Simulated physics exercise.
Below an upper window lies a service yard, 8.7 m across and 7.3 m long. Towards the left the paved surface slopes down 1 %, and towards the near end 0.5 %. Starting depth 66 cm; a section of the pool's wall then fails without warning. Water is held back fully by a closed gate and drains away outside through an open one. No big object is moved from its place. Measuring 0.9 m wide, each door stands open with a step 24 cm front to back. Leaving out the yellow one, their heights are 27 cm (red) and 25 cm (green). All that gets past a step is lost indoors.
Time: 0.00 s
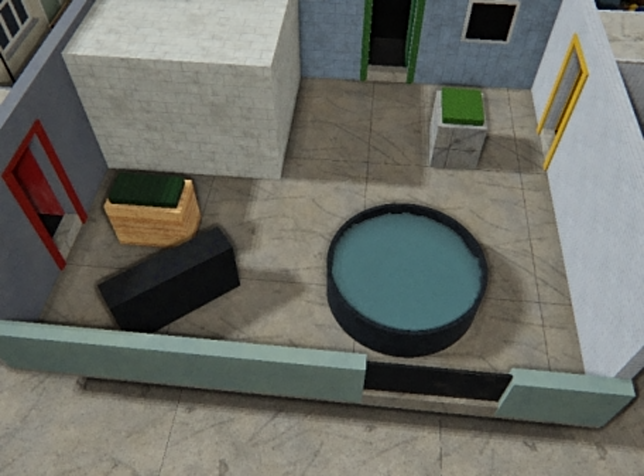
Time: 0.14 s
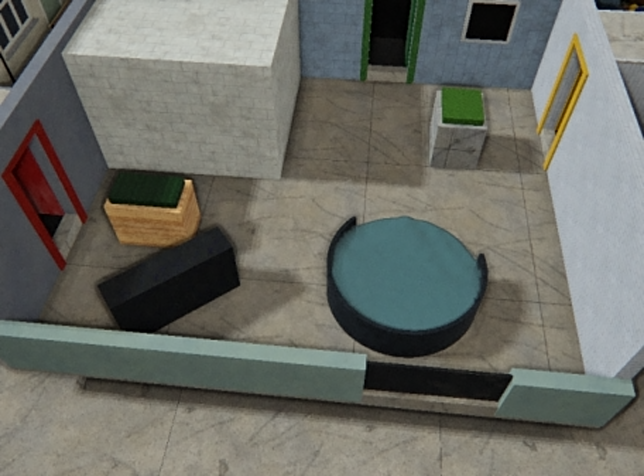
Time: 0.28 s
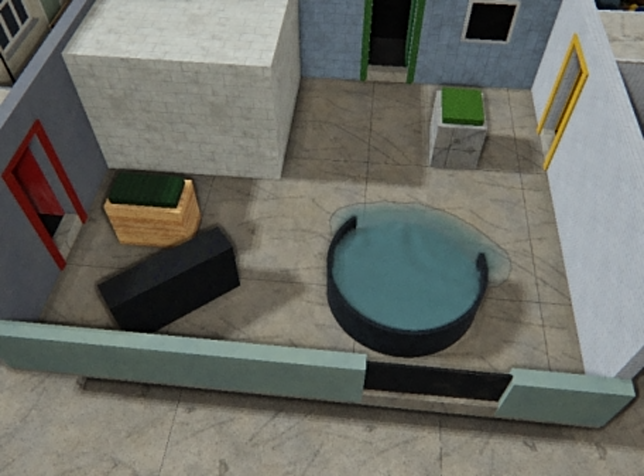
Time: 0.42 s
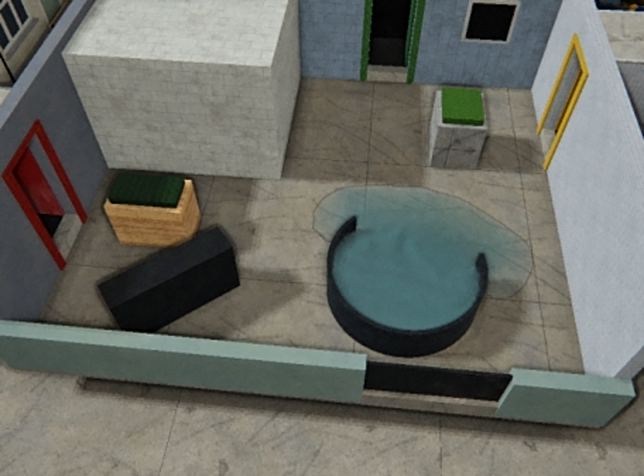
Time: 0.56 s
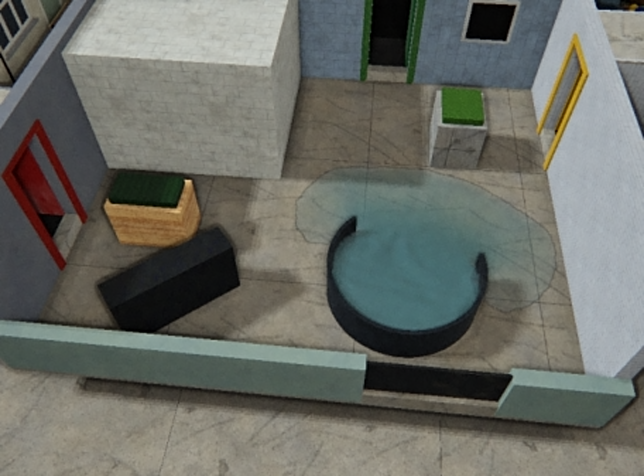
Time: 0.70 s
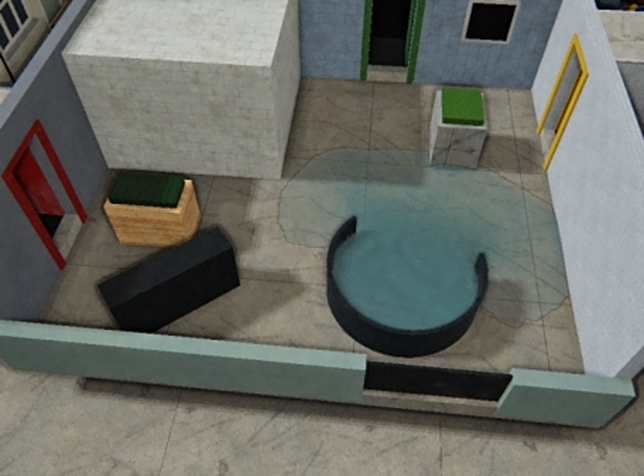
A round, dark-walled pool of blue-green water stood full and still in a walled yard, then its far side opened and water poured out, spreading in a widening sheet across the paved floor behind it.
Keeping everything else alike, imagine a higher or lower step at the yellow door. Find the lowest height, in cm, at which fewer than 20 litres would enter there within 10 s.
I would say 16 cm.
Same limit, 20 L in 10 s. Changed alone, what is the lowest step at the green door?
Green door, minimum about 19 cm.
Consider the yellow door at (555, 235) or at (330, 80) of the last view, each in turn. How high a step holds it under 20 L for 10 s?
Around 14.5 and 22 cm respectively.
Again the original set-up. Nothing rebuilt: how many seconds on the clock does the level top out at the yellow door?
At roughly 1.8 s.
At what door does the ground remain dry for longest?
The red door comes last.
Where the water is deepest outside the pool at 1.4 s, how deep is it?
Around 36 centimetres.
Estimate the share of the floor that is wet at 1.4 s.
Roughly 40 percent.
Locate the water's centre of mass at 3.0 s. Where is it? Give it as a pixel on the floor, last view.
Centre of the water: Approx. (424, 174) px.
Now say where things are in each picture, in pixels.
In the first picture, the pool at (406, 266) is whole and still, 66 cm deep; the yellow door at (559, 111) is dry.
In the second picture, water pours out on the far side and has run 0.3 m, to a hidden place; about 7 cm deep outside, 66 cm at the back.
In the third picture, water pours out on the far side and has run 0.8 m, to (342, 211); about 10 cm deep outside, 66 cm at the back.
In the fourth picture, water pours out on the far side and has run 1.2 m, to (341, 192); about 8 cm deep outside, 66 cm at the back.
In the fifth picture, the gap is on the far side, the front 1.7 m out at (337, 172); the back of the pool holds 64 cm.
In the sixth picture, the gap is on the far side, the front 2.3 m out at (334, 152); the back of the pool holds 57 cm; 1.3 m in a straight line remain to the yellow door at (559, 111).
After 1.4 s water covers 40 % of the floor, deepest (36 cm) near (434, 172); 13 cm at the yellow door, 0 litres in over its 19 cm step.
After 3.0 s water covers 55 % of the floor, deepest (32 cm) near (322, 80); 17 cm at the yellow door, 9 litres in over its 19 cm step.
After 10.0 s water covers 95 % of the floor, deepest (16 cm) near (26, 348); 4 cm at the yellow door, 10 litres in over its 19 cm step.
At the yellow door as built, the water arrived by 1.2 s and peaked near 24 cm at 1.8 s.
With a step of 14 cm, 31 litres would have come in within the 10 s; with 18.5 cm, 12 litres. So under 20 litres takes about 16 cm.
